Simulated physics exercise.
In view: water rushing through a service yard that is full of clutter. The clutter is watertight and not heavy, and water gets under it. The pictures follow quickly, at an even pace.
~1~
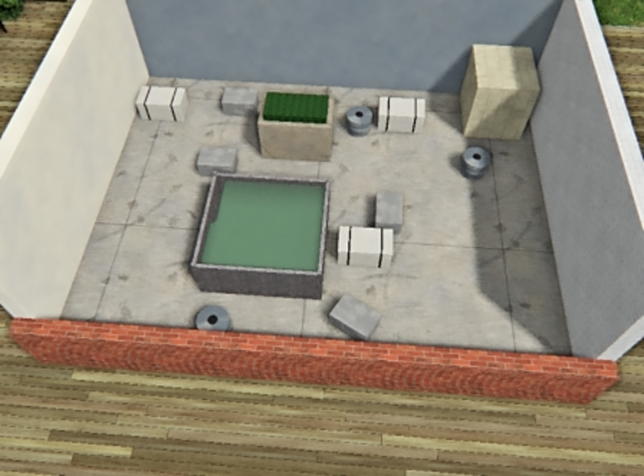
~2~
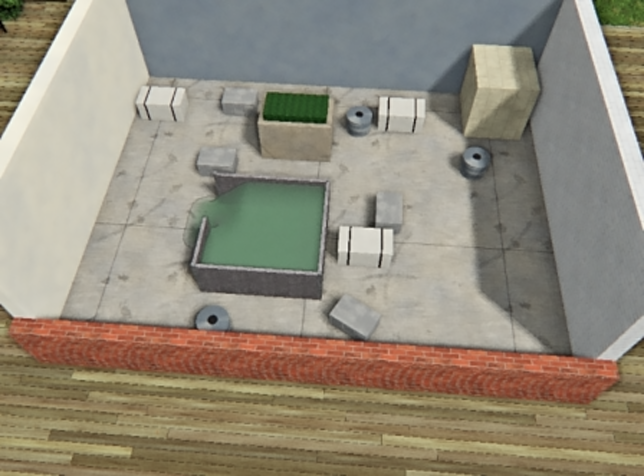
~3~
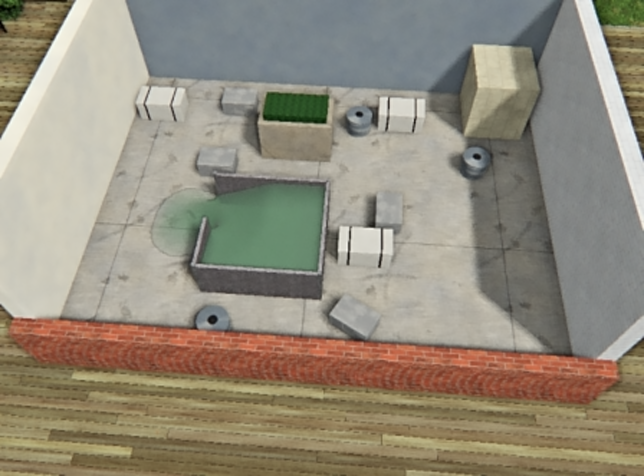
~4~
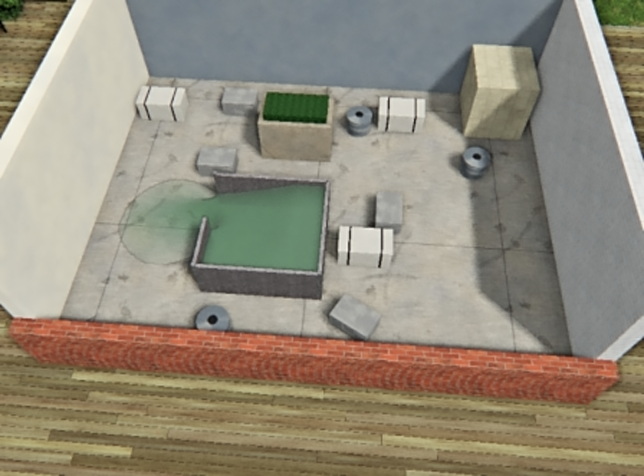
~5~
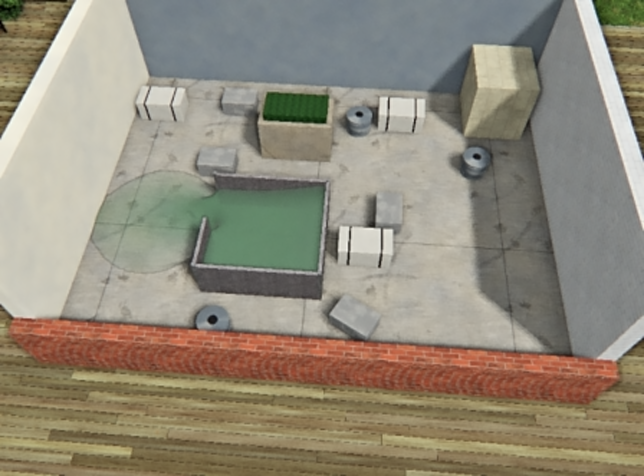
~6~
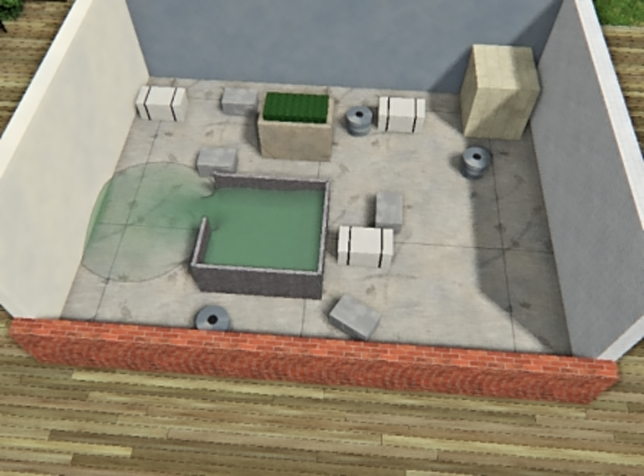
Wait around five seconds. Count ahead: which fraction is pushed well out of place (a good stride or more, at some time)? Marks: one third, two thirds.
That comes to less than a third.
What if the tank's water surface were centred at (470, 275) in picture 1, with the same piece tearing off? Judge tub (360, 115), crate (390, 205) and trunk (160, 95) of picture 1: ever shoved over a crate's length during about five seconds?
As listed: Never so far, no, moved that far.
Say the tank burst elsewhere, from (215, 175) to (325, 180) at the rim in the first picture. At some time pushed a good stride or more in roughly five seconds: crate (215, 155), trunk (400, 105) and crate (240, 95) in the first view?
In that order: Yes, yes, yes.
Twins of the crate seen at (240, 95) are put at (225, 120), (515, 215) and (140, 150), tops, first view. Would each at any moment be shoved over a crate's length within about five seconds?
As listed: Under that, no, that far or more.
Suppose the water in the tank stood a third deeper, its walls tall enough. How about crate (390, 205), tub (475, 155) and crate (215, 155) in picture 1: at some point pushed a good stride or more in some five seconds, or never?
In turn: Not that far, not that far, under that.
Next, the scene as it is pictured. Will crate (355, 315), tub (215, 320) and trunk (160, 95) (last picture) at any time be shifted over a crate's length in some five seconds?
As listed: Not that far, yes, that far or more.
A moment on, 0 of 10 are well off their spots; 0 afloat.
Next, 1 of 10 are well off their spots; 0 afloat.
Later, 2 of 10 are well off their spots; 2 afloat.
In the end, 2 of 10 are well off their spots, and 2 have been at some point; 2 afloat.
